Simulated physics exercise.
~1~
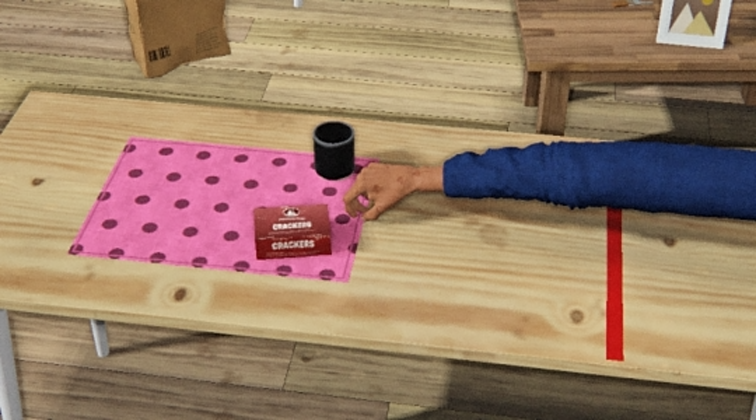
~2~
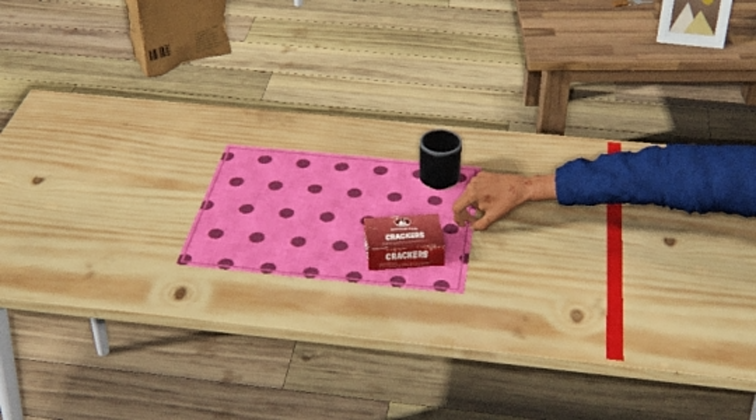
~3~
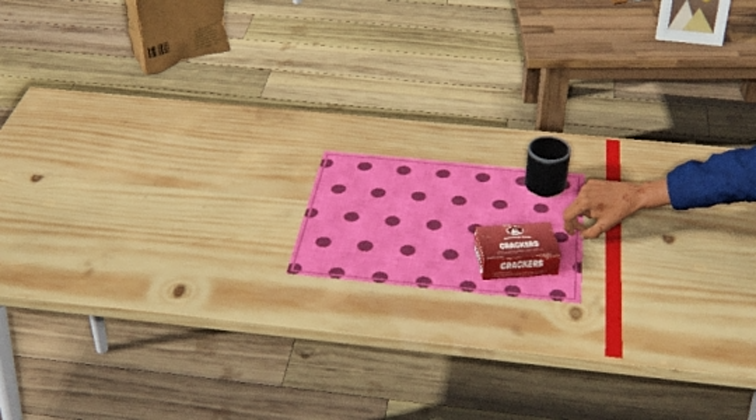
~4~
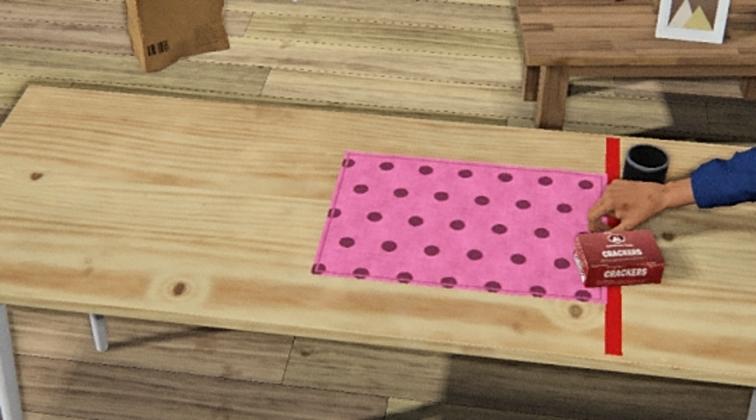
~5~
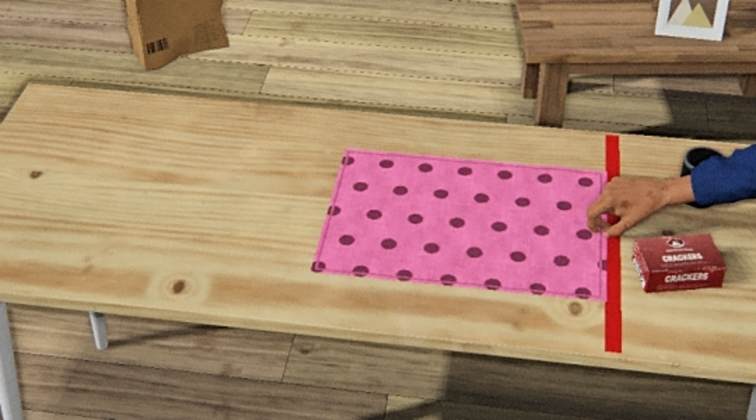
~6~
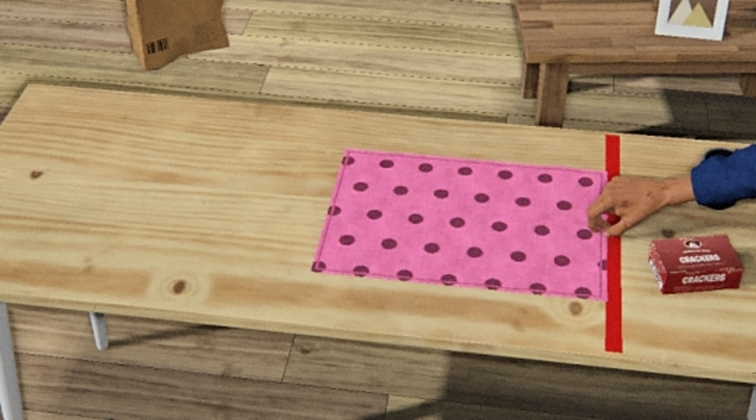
On a wooden table, a hand pulls a pink cloth right until mug and crackers slide off.
